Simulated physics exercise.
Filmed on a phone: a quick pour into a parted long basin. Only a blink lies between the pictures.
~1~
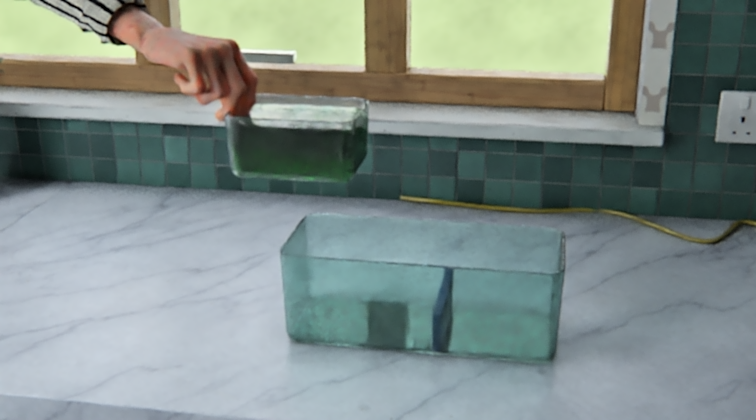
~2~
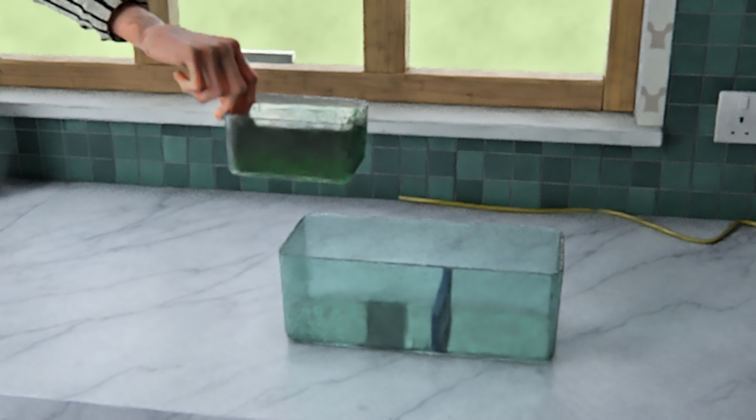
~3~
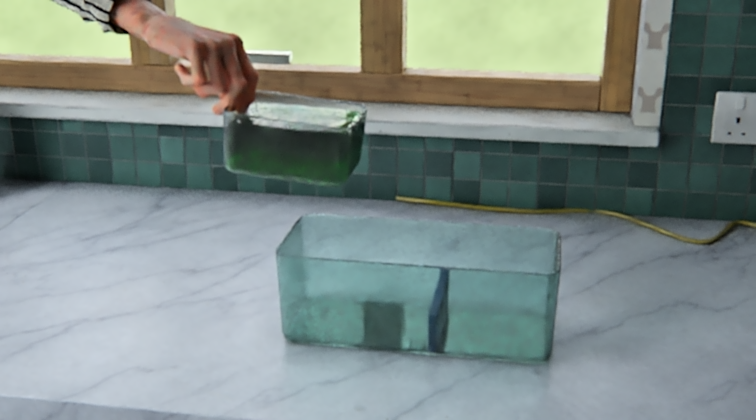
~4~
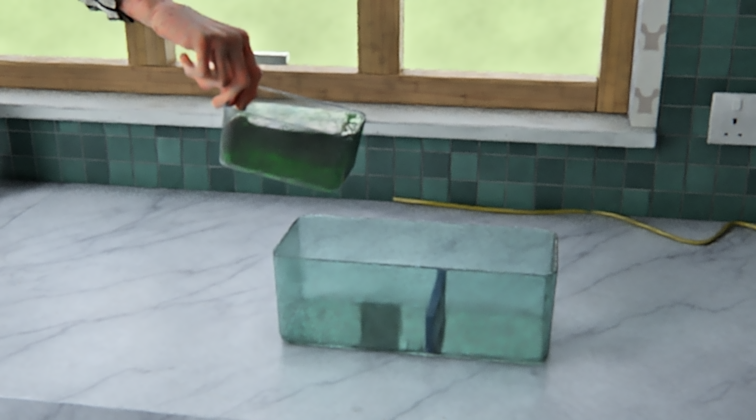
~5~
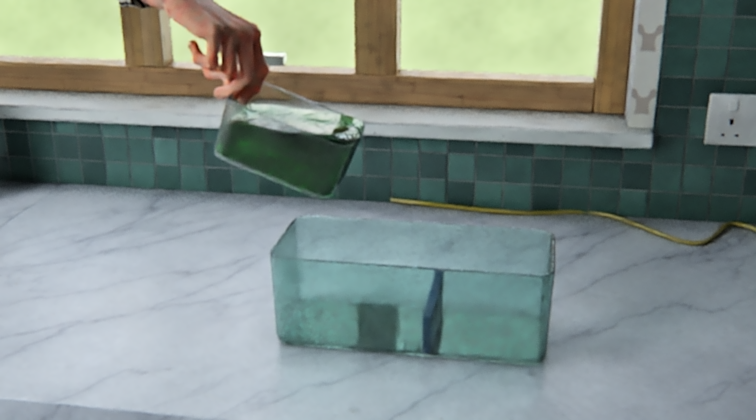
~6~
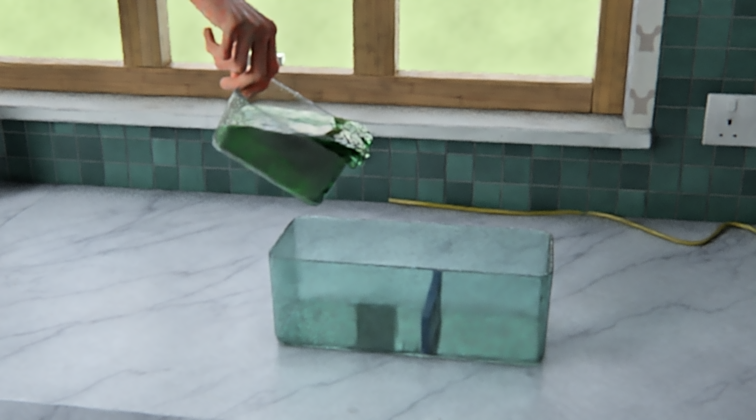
The clip shows a hand holding a small glass container of green liquid above a long, divided clear basin on a marble counter, tilting it steadily to the right until the liquid starts coming over its right edge.
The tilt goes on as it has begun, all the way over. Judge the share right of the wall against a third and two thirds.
It comes to not even a third.
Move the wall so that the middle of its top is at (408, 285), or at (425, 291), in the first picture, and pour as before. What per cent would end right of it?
Roughly 55 per cent, and 35 per cent.
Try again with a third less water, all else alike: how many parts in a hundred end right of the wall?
It comes to 5 per cent or so.
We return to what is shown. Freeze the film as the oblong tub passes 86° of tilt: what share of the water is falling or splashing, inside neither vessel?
Close to 40 per cent.
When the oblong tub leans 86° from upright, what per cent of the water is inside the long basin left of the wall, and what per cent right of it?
Some 35 per cent left and 0 right.
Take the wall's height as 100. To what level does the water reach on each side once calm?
Left about 60, right about 10.
A moment on, the oblong tub is tipped on its side and 23 per cent is still to pour, 34 is left of the wall and 2 right of it.
Next, the oblong tub is tipped right over and 6 per cent is still to pour, 69 is left of the wall and 4 right of it.
Then the oblong tub is tipped right over and 1 per cent is still to pour, 80 is left of the wall and 8 right of it.
Later the oblong tub is tipped right over and 0 per cent is still to pour, 81 is left of the wall and 8 right of it.
At rest 81 per cent lies left of the wall, 8 right of it and 10 outside.
